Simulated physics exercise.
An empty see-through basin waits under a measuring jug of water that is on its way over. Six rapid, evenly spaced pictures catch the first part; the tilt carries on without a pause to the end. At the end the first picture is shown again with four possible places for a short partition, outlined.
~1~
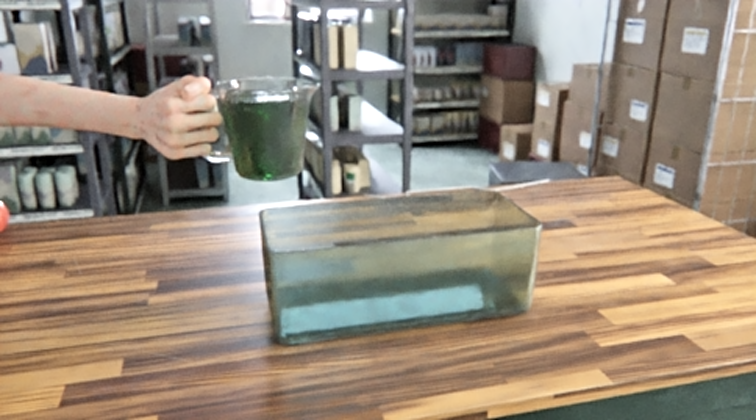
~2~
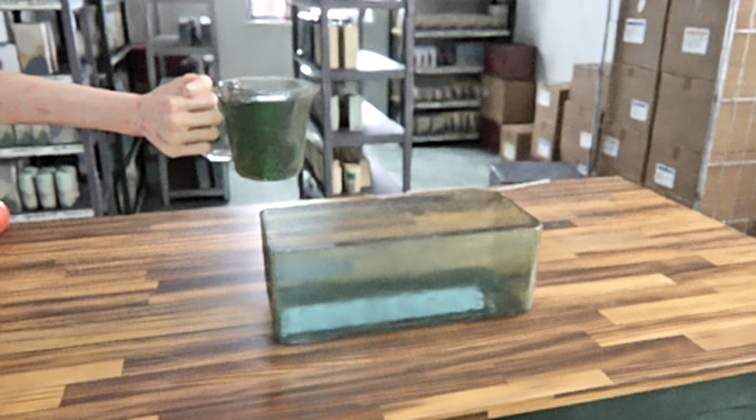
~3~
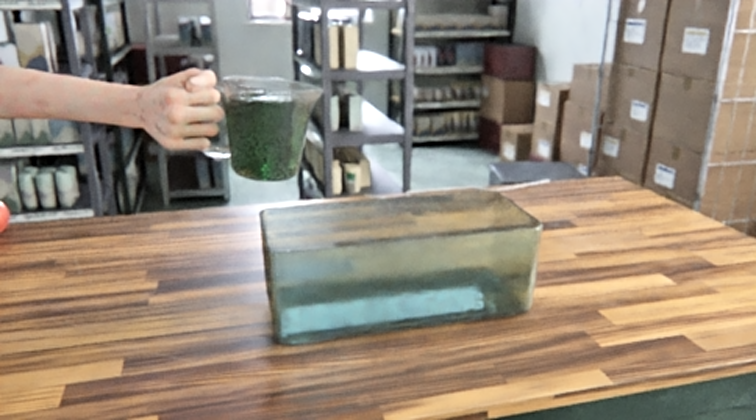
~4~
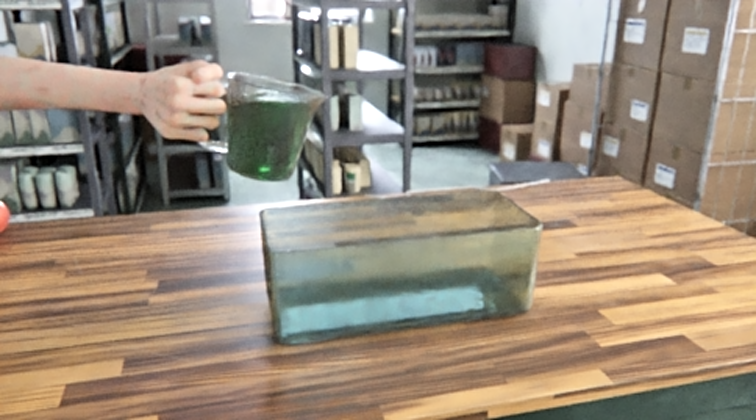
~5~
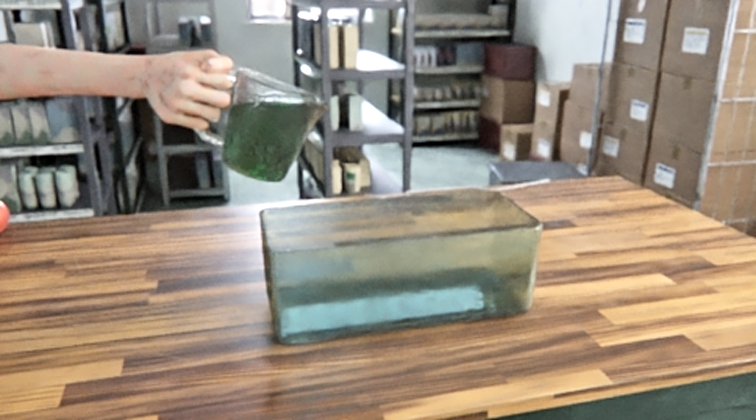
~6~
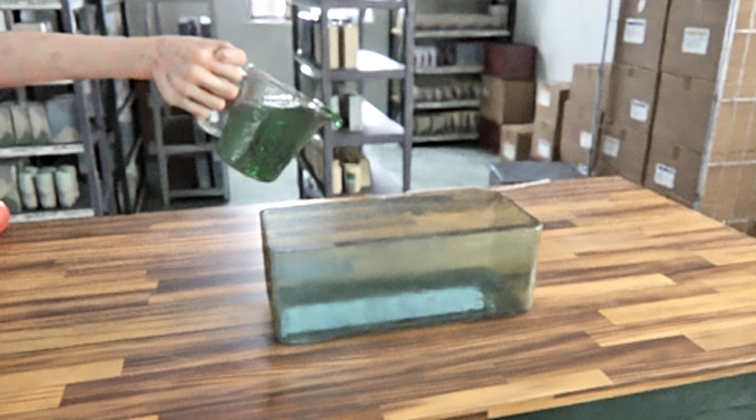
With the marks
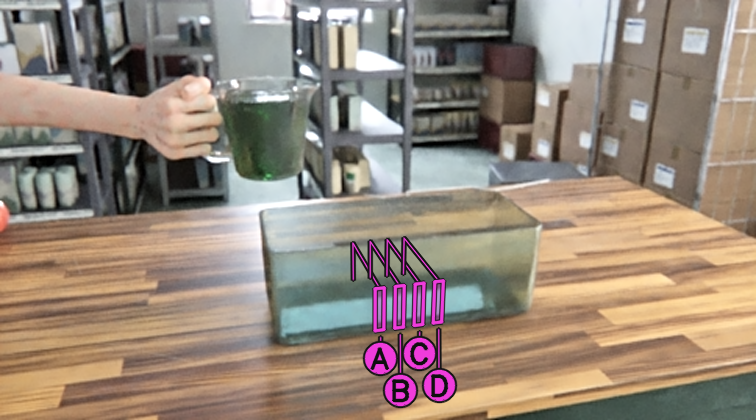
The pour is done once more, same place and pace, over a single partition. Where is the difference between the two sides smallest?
Best: A.
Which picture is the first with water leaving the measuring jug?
Picture 6.
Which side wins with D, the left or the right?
The left side.
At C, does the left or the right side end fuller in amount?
The left side.
On the marked copy, A at (380, 337); B at (400, 334); C at (419, 331); D at (438, 329).
If A is chosen, about 43 % ends left of the wall and 56 % right of it.
If B is chosen, about 80 % ends left of the wall and 19 % right of it.
If C is chosen, about 93 % ends left of the wall and 4 % right of it.
If D is chosen, about 96 % ends left of the wall and 2 % right of it.
